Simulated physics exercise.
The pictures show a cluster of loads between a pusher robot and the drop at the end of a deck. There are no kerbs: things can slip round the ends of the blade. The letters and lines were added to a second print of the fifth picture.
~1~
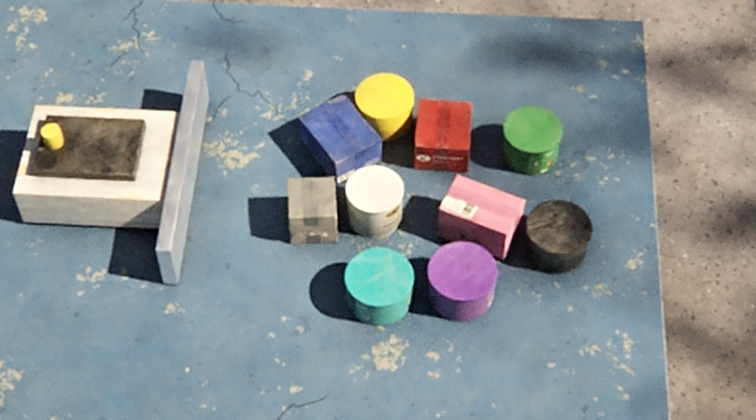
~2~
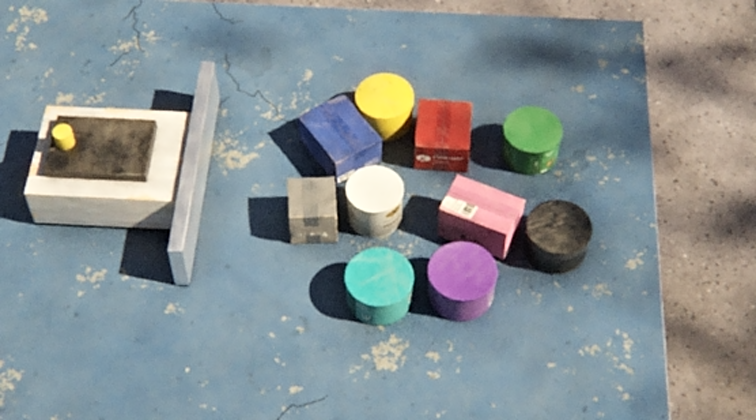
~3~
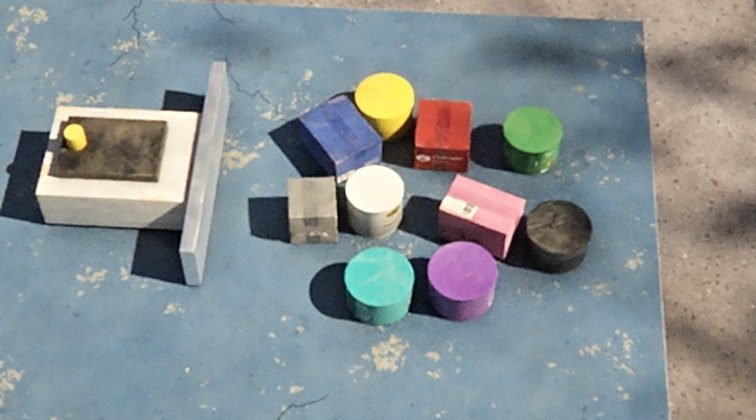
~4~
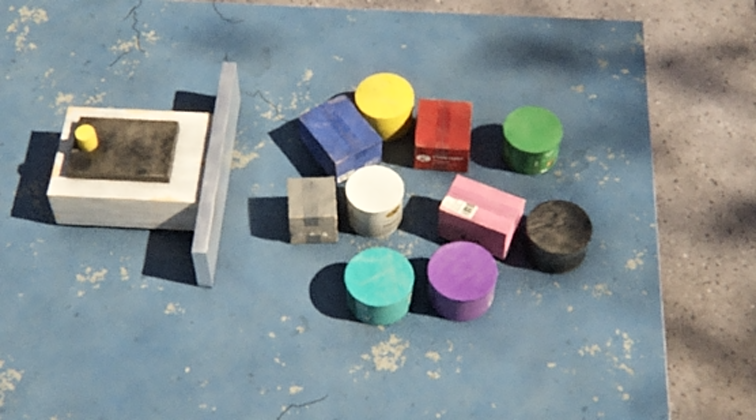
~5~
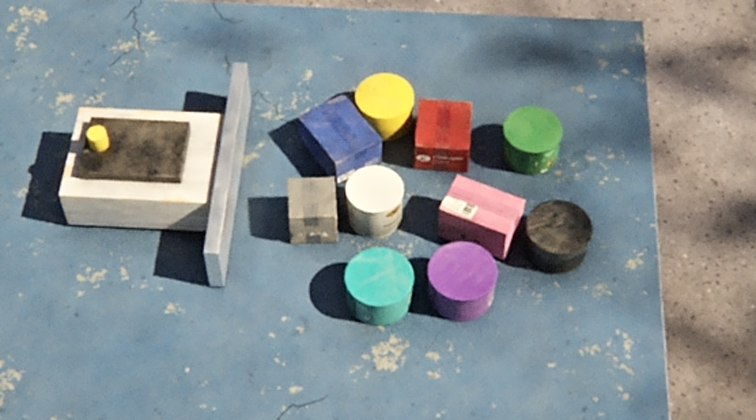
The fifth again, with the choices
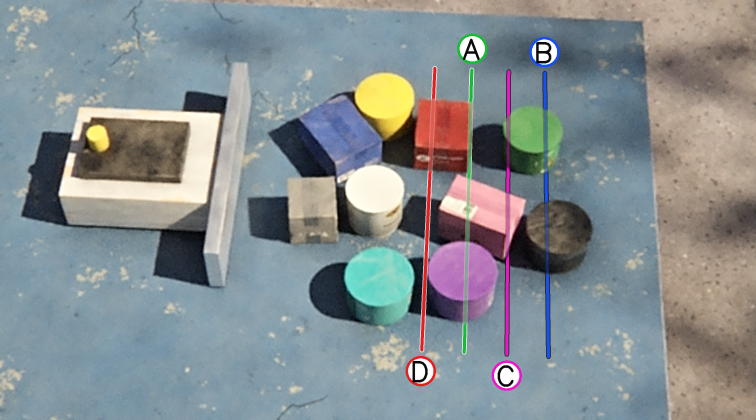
A white robot with a wide front plate moves slightly right toward motionless boxes and pails.
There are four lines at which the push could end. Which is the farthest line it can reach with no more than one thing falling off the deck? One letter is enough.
Line C.
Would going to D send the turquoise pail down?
By then, no.
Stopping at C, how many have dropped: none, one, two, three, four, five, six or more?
One.
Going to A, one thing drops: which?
It is the black pail.
On the marked copy, A at (468, 201); B at (546, 205); C at (508, 203); D at (429, 199).
Taking C. A third of the way, robot (243, 154); yellow canister (414, 101); red parcel (454, 133).
Two thirds of the way, robot (343, 159); black pail (636, 255); green pail (573, 143).
When it is over, robot (422, 162); black pail over the edge; green pail (649, 146); one fallen.
As for the rest, A is within the limit but short; B drops three; D is within the limit but short.
